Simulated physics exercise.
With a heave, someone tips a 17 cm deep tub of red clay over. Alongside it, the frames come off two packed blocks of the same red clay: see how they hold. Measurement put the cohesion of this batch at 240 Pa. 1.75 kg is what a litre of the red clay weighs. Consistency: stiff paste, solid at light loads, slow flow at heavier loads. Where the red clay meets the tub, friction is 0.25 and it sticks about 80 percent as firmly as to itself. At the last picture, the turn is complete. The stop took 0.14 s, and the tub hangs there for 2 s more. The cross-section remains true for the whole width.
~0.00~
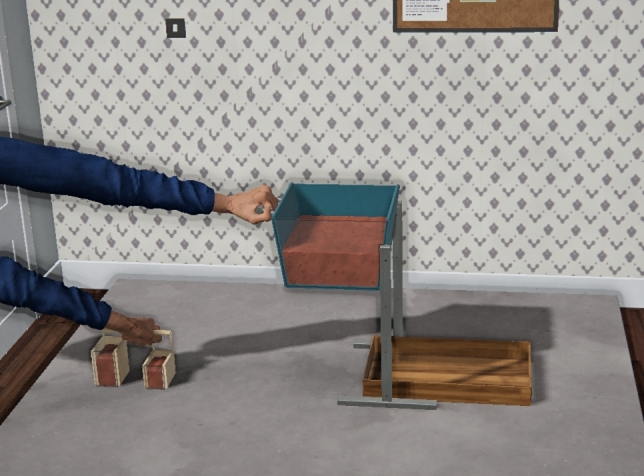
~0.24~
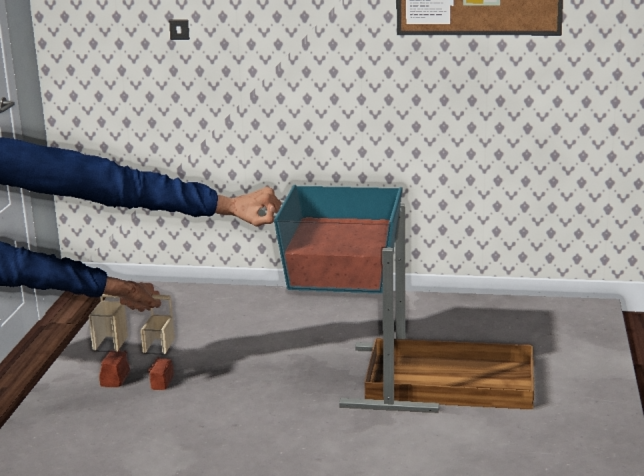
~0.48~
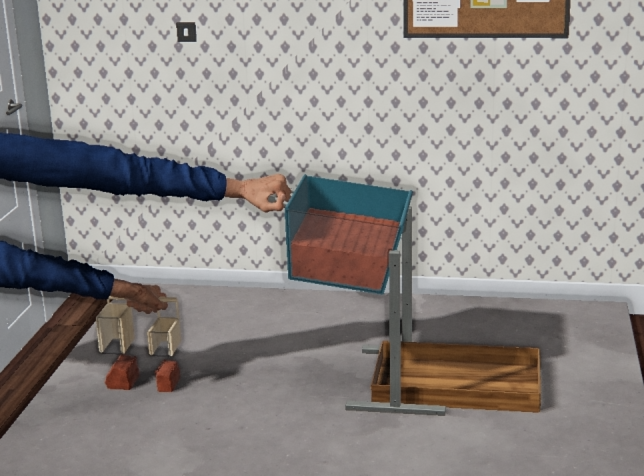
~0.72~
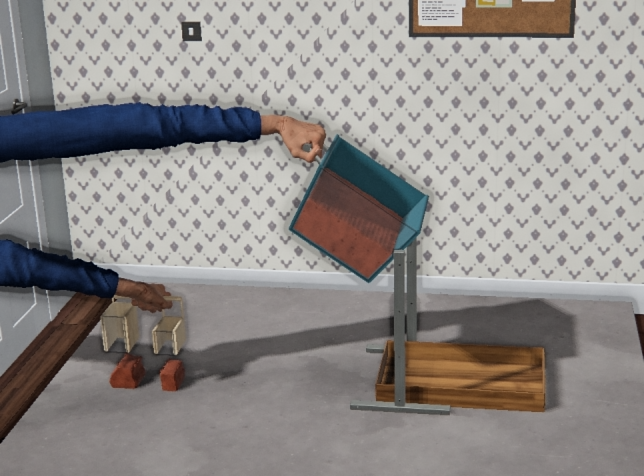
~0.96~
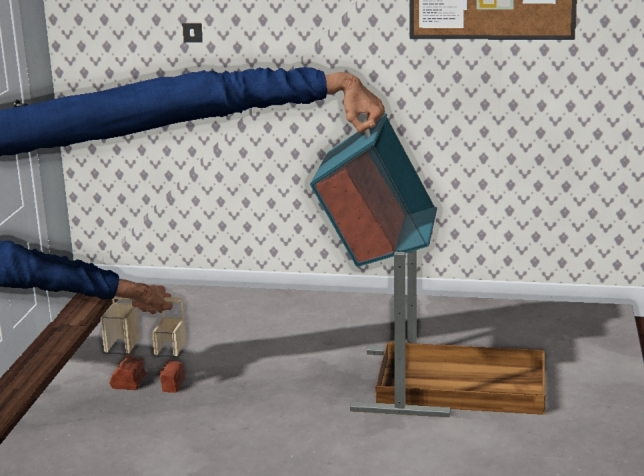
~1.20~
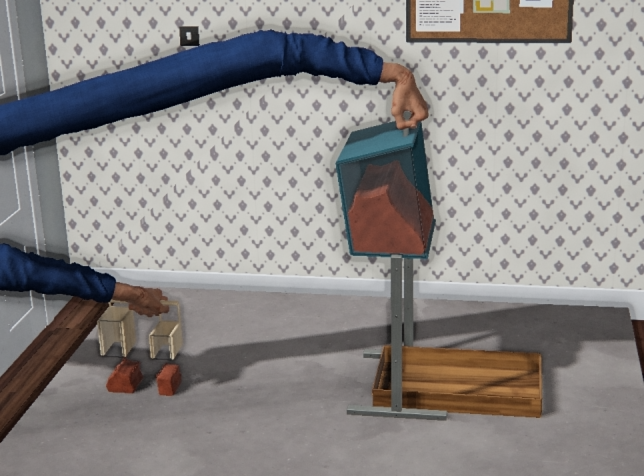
The footage shows one hand lifting away from two small red clay blocks, leaving pale box-like forms raised above them, while another hand turns a teal tub of red clay clockwise on its stand until it is nearly on its side.
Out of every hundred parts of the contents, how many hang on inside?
Some 60 in every hundred.
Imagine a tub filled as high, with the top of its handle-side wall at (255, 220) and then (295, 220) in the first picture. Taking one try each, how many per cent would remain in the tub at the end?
Roughly 50 %, then 75 %.
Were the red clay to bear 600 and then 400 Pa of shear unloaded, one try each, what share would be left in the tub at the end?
First try roughly 100 per cent, second try roughly 65 per cent.
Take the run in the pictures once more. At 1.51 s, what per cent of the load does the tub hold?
Near 70 %.
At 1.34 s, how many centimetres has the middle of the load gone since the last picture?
Something like 4 cm, I'd say.
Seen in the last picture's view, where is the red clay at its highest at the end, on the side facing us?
I'd say it peaks at roughly (363, 221) in the last picture.
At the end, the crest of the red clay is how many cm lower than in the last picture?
About 7 cm.
By 1.34 s, the tub is at 82 degrees and holds 86 %.
By 1.51 s, the tub is at 82 degrees and holds 70 %.
By 1.68 s, the tub is at 82 degrees and holds 63 %.
By 1.85 s, the tub is at 82 degrees and holds 63 %.
By 3.20 s, at the end, the tub is at 82 degrees and holds 60 %.
